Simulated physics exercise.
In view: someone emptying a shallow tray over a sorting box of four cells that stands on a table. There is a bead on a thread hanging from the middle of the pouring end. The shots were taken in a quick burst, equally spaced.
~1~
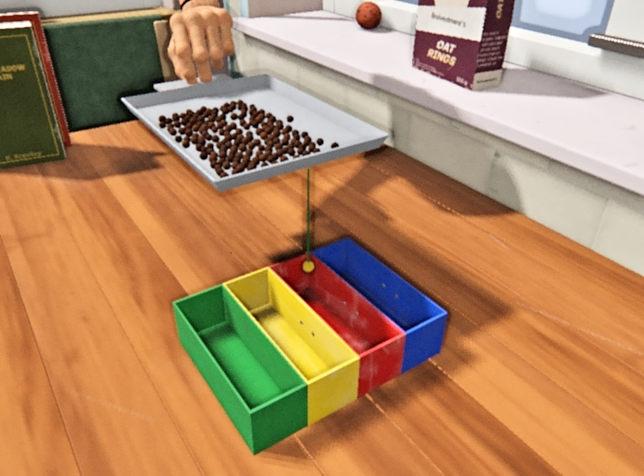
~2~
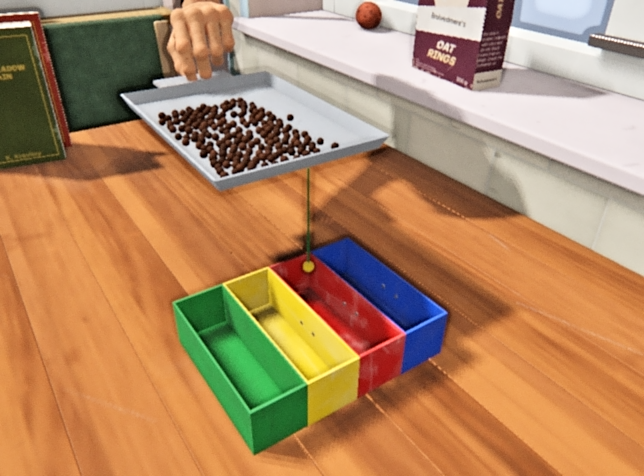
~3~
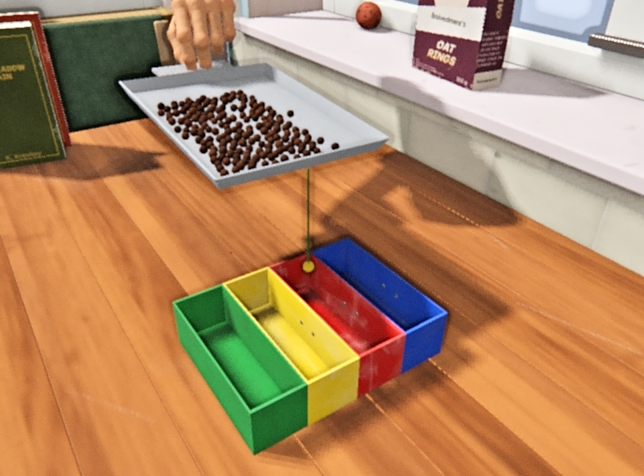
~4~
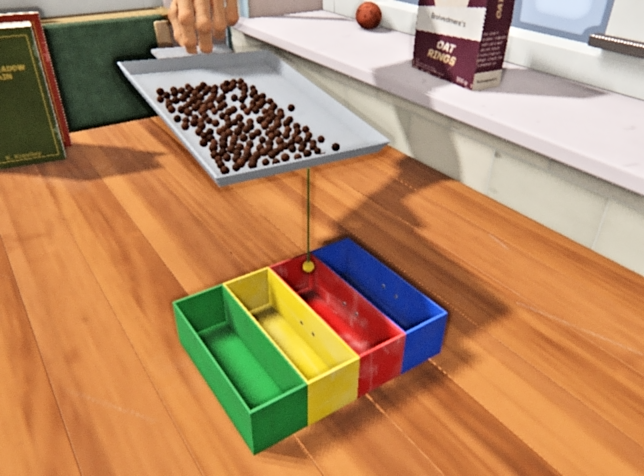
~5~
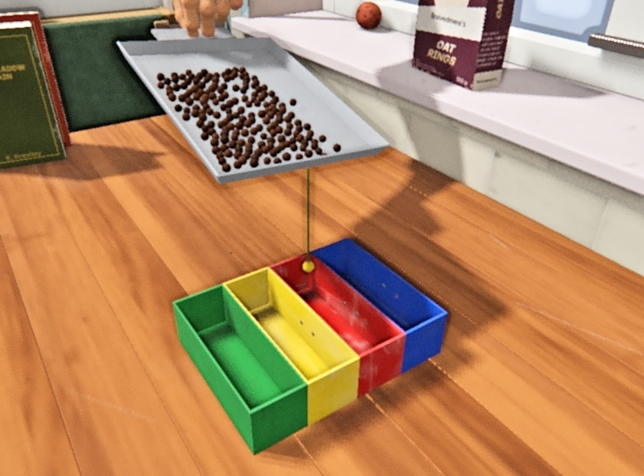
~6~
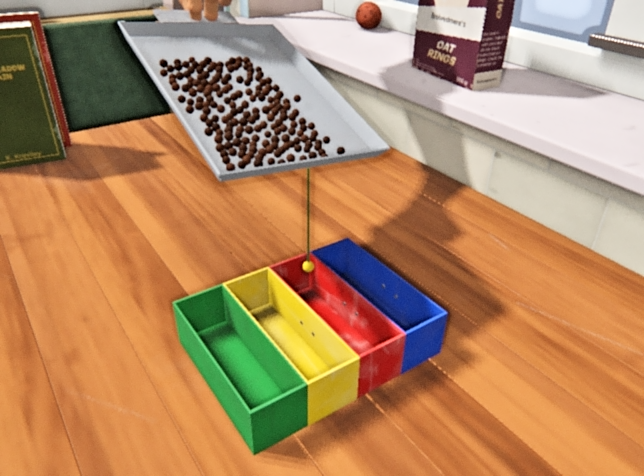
A hand raises the back of a gray tray of dark berries above four colored cells.
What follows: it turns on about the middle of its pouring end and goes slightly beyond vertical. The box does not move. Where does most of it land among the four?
Most of it lands in the blue cell.
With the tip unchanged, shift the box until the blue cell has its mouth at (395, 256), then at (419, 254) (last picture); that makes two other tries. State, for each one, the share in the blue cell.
40 %, 10 %.
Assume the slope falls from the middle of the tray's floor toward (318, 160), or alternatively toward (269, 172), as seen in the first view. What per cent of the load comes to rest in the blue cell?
In turn, 40 percent and then 0 percent.
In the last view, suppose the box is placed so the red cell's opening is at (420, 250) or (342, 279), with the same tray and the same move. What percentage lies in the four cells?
It comes to about 100 per cent the first time and about 90 per cent the second.
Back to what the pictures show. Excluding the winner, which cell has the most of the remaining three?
That is the red cell.
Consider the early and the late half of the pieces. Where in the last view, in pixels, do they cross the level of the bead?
For the early half I get (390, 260), and for the late half (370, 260).
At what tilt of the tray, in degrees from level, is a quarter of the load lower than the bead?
65° or so.
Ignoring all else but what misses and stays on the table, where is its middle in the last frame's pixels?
Its middle is at roughly (438, 295).
Soon, tray tipped steeply; about half on the tray; a small part in the blue cell; a stray few in the red cell; about a third falling or outside the box.
A while on, tray tipped past a quarter turn; about half in the blue cell; a small part in the red cell; about a third falling or outside the box.
Towards the end, tray tipped past a quarter turn; about half in the blue cell; a small part in the red cell; about a third falling or outside the box.
Finally, tray tipped past a quarter turn; about half in the blue cell; a small part in the red cell; none in the green cell; none in the yellow cell; about a third outside the box.
